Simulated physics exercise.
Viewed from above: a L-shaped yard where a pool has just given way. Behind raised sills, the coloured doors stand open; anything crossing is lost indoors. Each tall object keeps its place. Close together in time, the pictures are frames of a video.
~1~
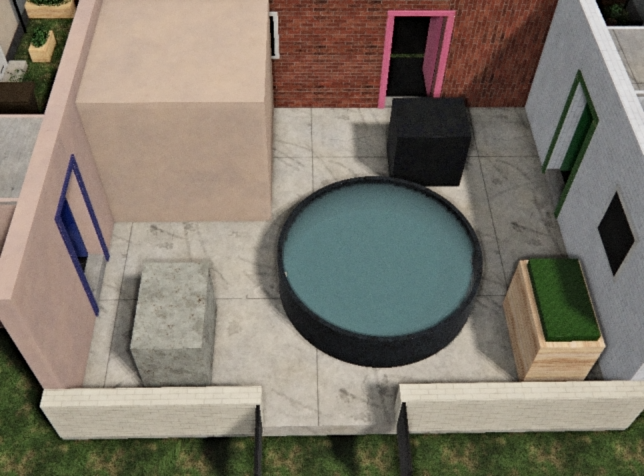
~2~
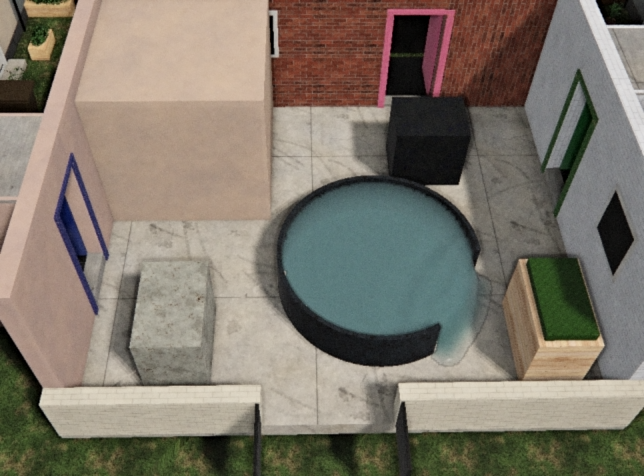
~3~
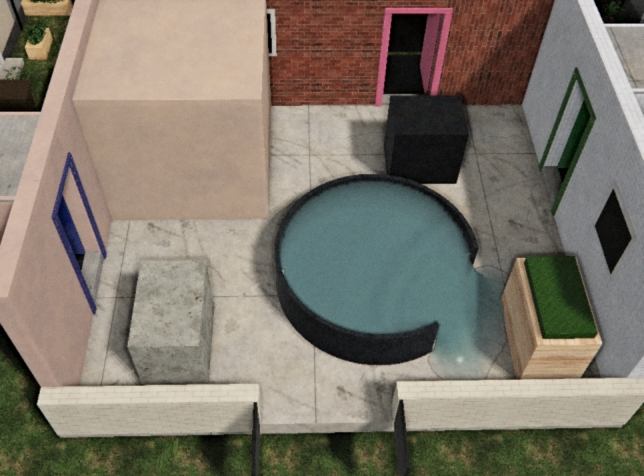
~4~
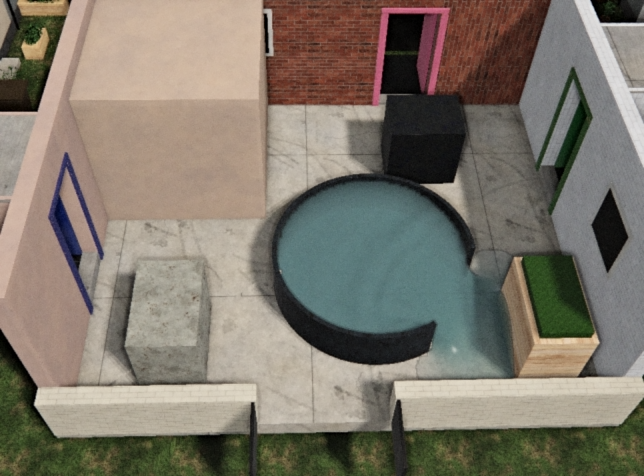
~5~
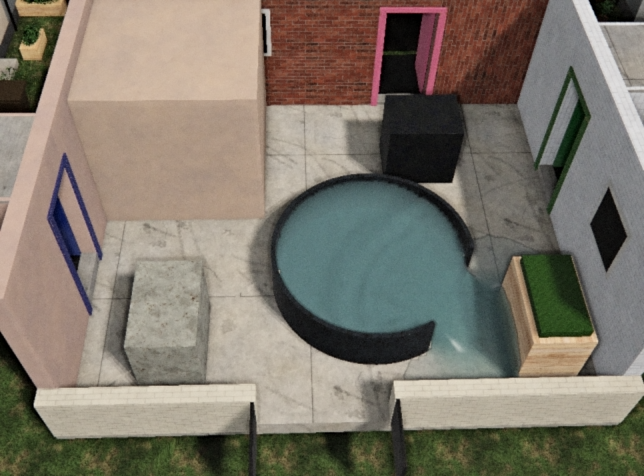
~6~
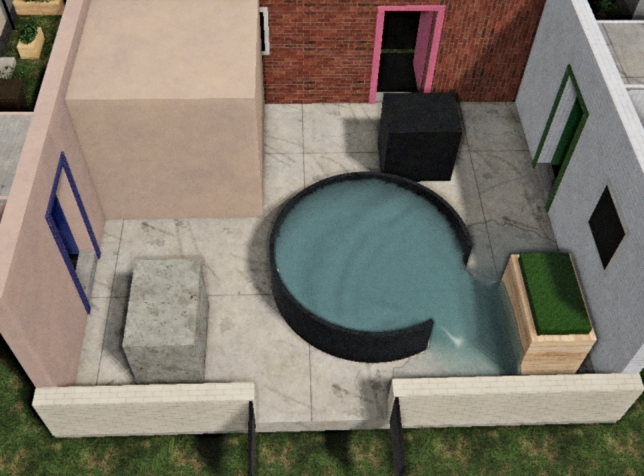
The clip opens on a walled courtyard seen from above, with a round, dark-rimmed pool of still water among large blocks. A section of the rim at the lower right is suddenly gone, and water pours out through the gap. It spreads across the pale paving to the grass-topped wooden planter.
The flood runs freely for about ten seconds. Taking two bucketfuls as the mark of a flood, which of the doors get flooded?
The green door stays below the mark, the pink door gets flooded, the blue door stays below the mark.
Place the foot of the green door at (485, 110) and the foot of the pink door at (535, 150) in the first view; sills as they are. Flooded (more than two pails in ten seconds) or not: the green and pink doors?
As I see it, the green door overshoots the mark while the pink door overshoots the mark.
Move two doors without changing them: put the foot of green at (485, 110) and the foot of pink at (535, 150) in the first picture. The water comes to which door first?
That would be the pink one.
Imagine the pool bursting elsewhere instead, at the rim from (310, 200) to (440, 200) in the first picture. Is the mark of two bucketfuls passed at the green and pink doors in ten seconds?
The green door tops the limit and the pink door tops the limit.
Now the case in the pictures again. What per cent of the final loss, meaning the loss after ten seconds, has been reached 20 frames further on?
Estimated share: Close to 20 %.
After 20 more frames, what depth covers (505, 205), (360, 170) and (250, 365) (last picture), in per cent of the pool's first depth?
Depths of roughly 18, 0 and 6 per cent.
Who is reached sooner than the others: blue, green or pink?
The door marked green.
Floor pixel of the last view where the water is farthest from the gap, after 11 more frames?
My estimate: Roughly (519, 115).
A moment on, water covers 20 % of the floor; the green door wet at the sill, nothing in, the pink door not reached, the blue door not reached.
Next, water covers 40 % of the floor; the green door wet at the sill, nothing in, the pink door not reached, the blue door not reached.
Then, water covers 65 % of the floor; the green door wet at the sill, nothing in, the pink door wet at the sill, nothing in, the blue door not reached.
Later, water covers 95 % of the floor; the green door wet at the sill, nothing in, the pink door over two buckets in, the blue door wet at the sill, nothing in.
In the end, water covers 100 % of the floor; the green door under two buckets in, the pink door over two buckets in, the blue door wet at the sill, nothing in.
